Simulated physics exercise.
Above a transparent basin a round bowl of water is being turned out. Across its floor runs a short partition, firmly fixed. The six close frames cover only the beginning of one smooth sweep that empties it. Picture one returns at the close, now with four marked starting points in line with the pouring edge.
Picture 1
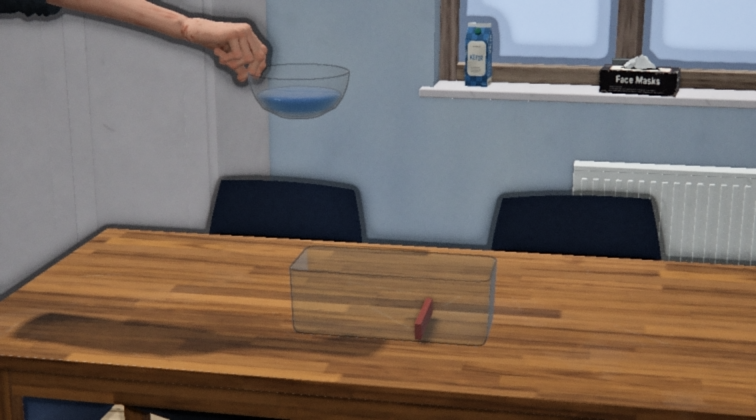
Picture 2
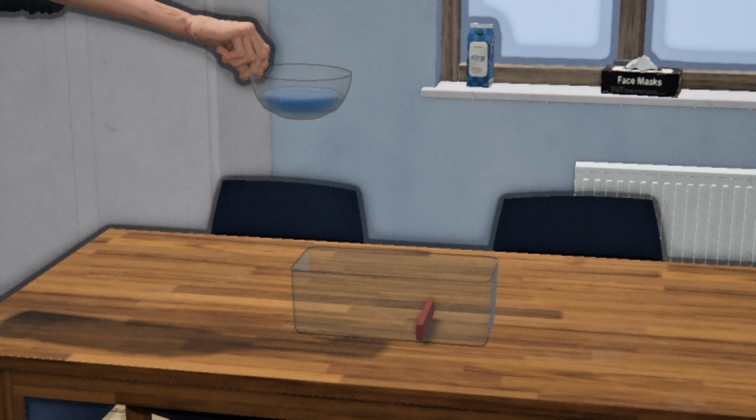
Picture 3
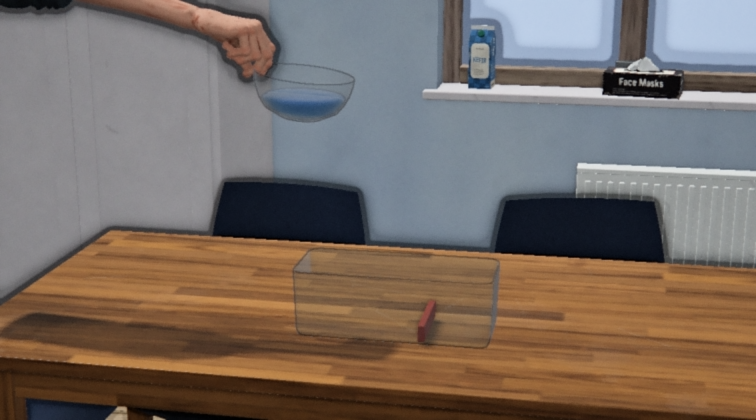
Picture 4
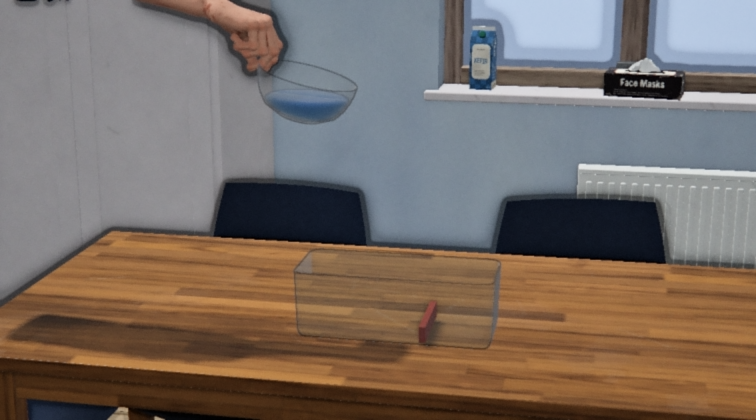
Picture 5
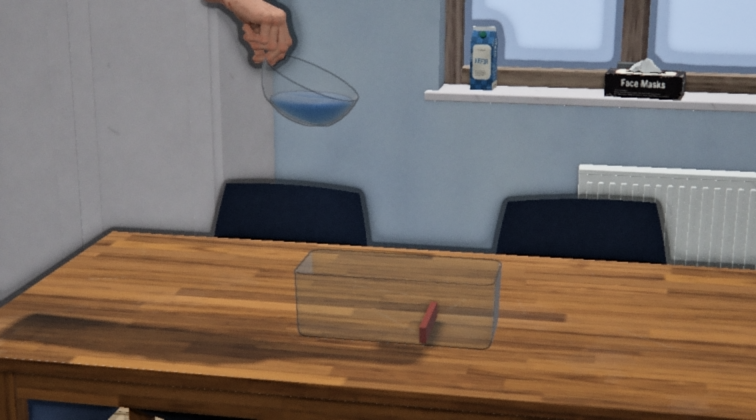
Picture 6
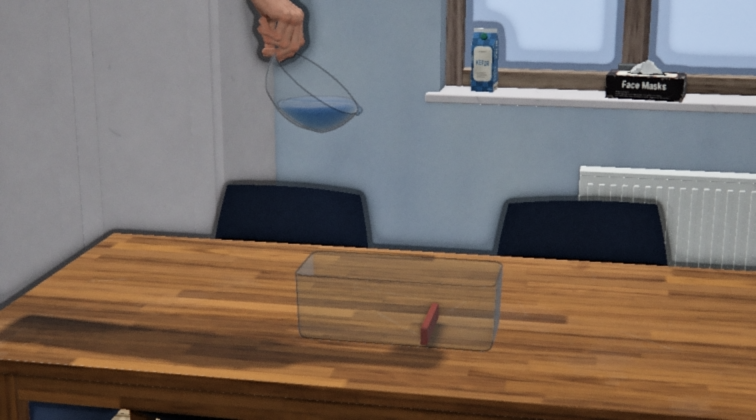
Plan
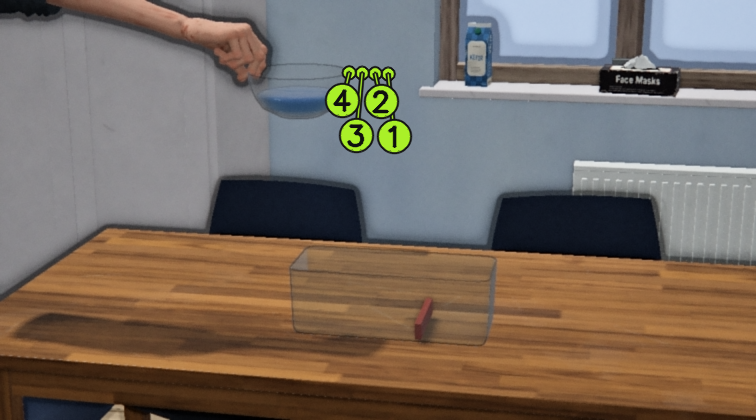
Hand tilting a clear round bowl of blue water rightward above a transparent basin with a short red partition on a wooden table.
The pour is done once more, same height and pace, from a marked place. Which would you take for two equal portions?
It is 1.
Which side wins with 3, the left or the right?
The left one.
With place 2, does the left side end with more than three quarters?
No.
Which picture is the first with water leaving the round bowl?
Picture 6.
On the marked copy, 1 at (388, 74); 2 at (375, 73); 3 at (362, 73); 4 at (349, 72).
For place 1, about 49 % ends left of the wall and 49 % right of it; 3 % is lost outside.
For place 2, about 70 % ends left of the wall and 27 % right of it; 3 % is lost outside.
For place 3, about 84 % ends left of the wall and 12 % right of it; 5 % is lost outside.
For place 4, about 77 % ends left of the wall and 18 % right of it; 4 % is lost outside.
